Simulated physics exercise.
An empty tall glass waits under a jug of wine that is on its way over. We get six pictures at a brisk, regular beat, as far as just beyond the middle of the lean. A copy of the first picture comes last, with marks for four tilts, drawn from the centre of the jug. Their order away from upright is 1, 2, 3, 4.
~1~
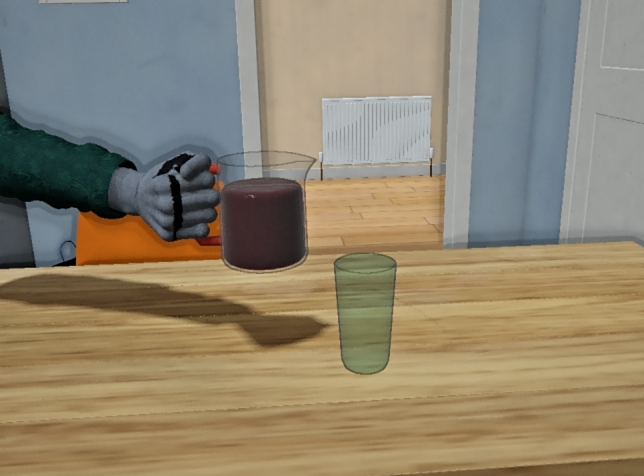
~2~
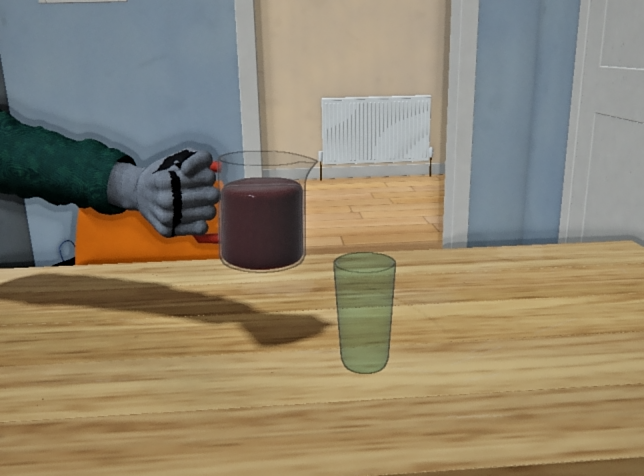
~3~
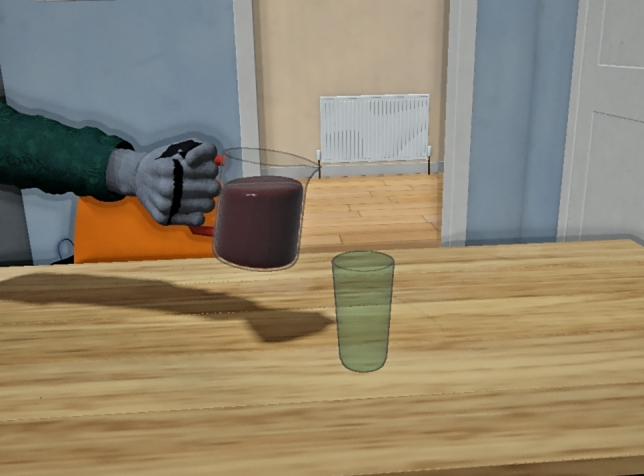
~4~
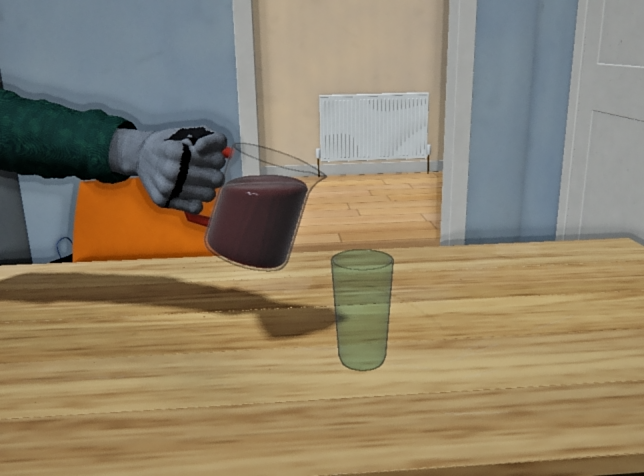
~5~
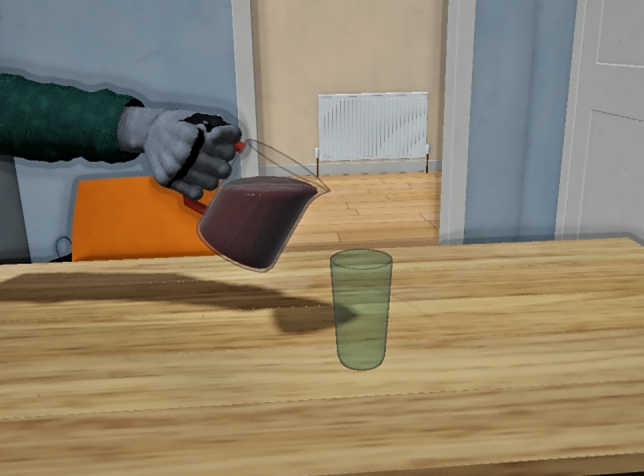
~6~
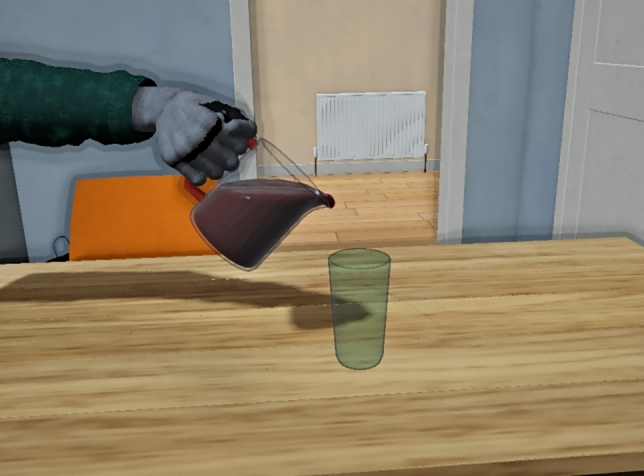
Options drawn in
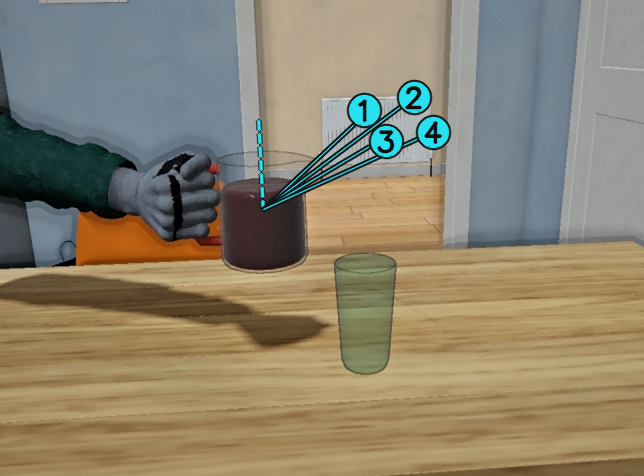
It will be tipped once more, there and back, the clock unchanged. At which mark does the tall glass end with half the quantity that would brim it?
Tilt 3 does it best.
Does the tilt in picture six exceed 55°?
No, it does not.
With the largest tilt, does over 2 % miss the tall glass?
No, it does not.
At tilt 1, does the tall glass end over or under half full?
Under.
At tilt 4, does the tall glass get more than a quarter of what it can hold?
Yes, it does.
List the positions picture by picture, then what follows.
Upright, lip at (315, 159); rim of the tall glass round (365, 262); nothing has left yet, in the first picture.
Tipped about 2°, lip at (316, 161); nothing has left yet, in the second picture.
Tipped about 9°, lip at (320, 166); nothing has left yet, in the third picture.
Tipped about 19°, lip at (325, 176); nothing has left yet, in the fourth picture.
Tipped about 32°, lip at (329, 190); nothing has left yet, in the fifth picture.
Tipped about 45°, lip at (329, 205); wine is over the lip, down to (329, 205), in the sixth picture.
On the marked copy, 1 at (353, 125); 2 at (400, 106); 3 at (369, 146); 4 at (417, 139).
With 1, the tall glass ends with about 21 % of what it can hold.
With 2, the tall glass ends with about 34 % of what it can hold.
With 3, the tall glass ends with about 49 % of what it can hold.
With 4, the tall glass ends with about 67 % of what it can hold.
